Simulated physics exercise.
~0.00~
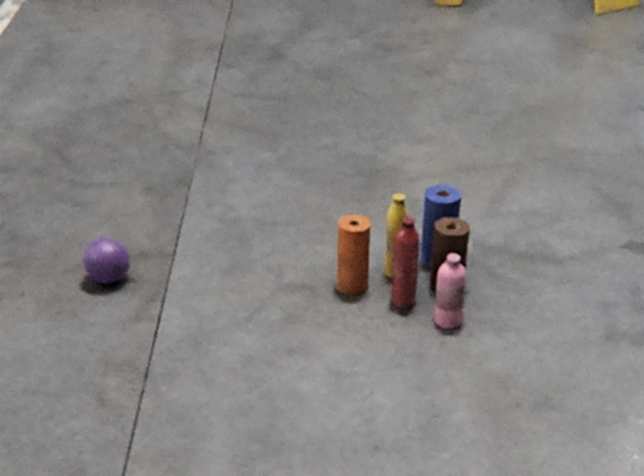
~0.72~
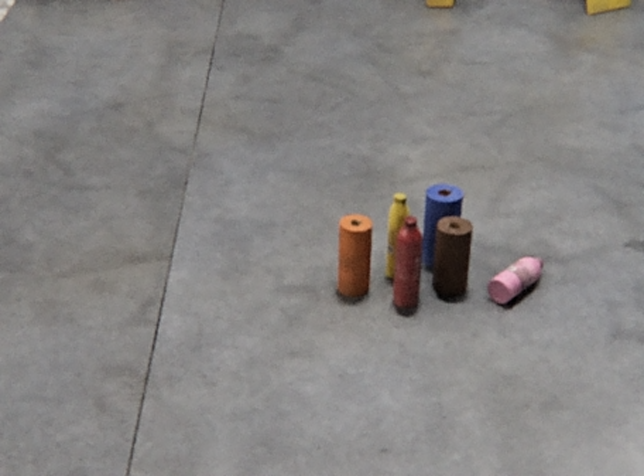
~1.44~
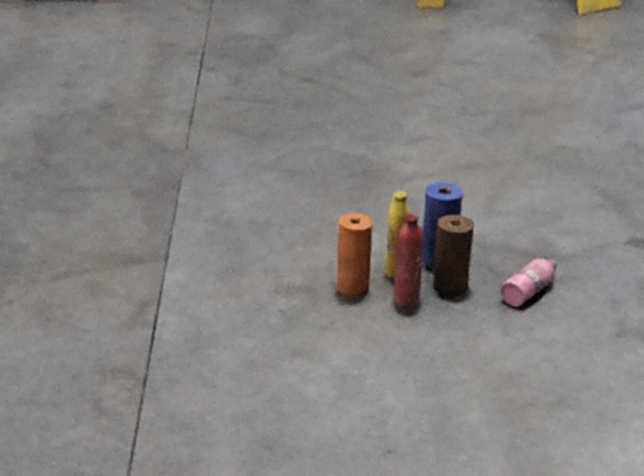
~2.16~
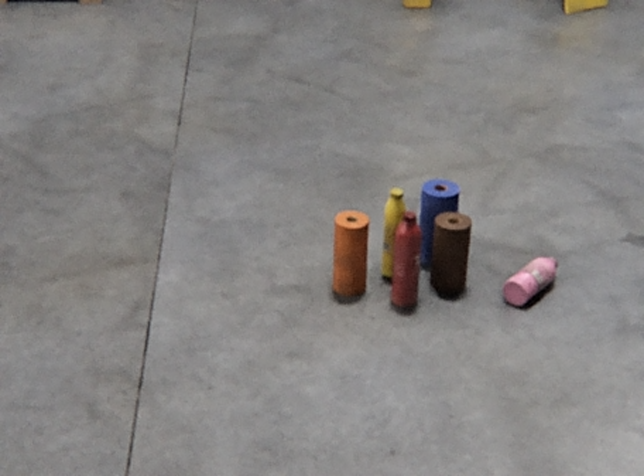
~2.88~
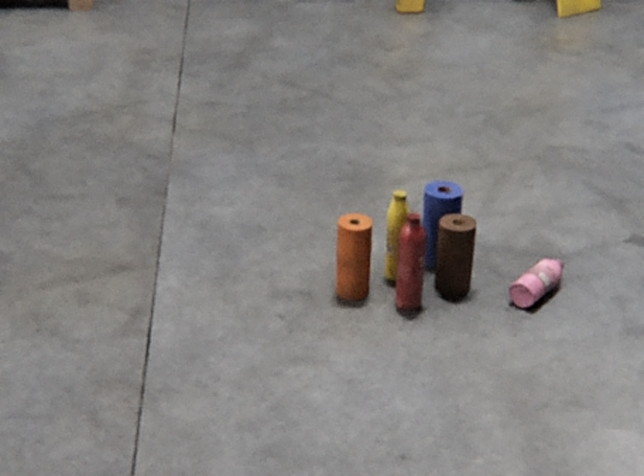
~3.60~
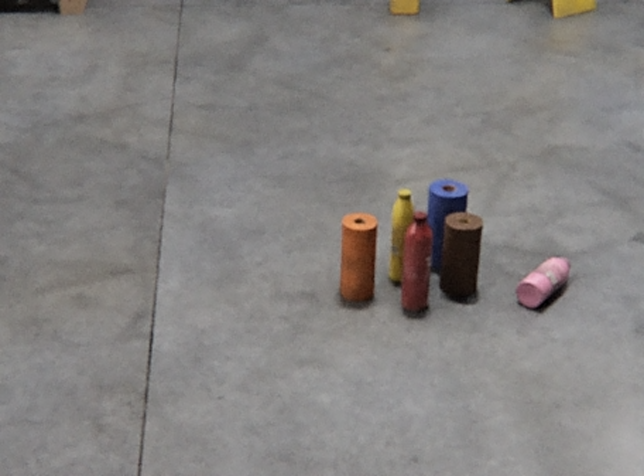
An orange roll stands on a grey concrete floor, seen from above at an angle, with a dark seam running down the left side. Close to it on the right stand a yellow bottle, a red bottle, a blue roll, a brown roll and a pink bottle, while a purple ball sits on the far left. Then the ball is no longer in view, and the pink bottle lies on its side to the right of the group. It shifts slightly farther right and settles as the view drifts gently sideways. At the end, the pink bottle remains down while the other five still stand in place.
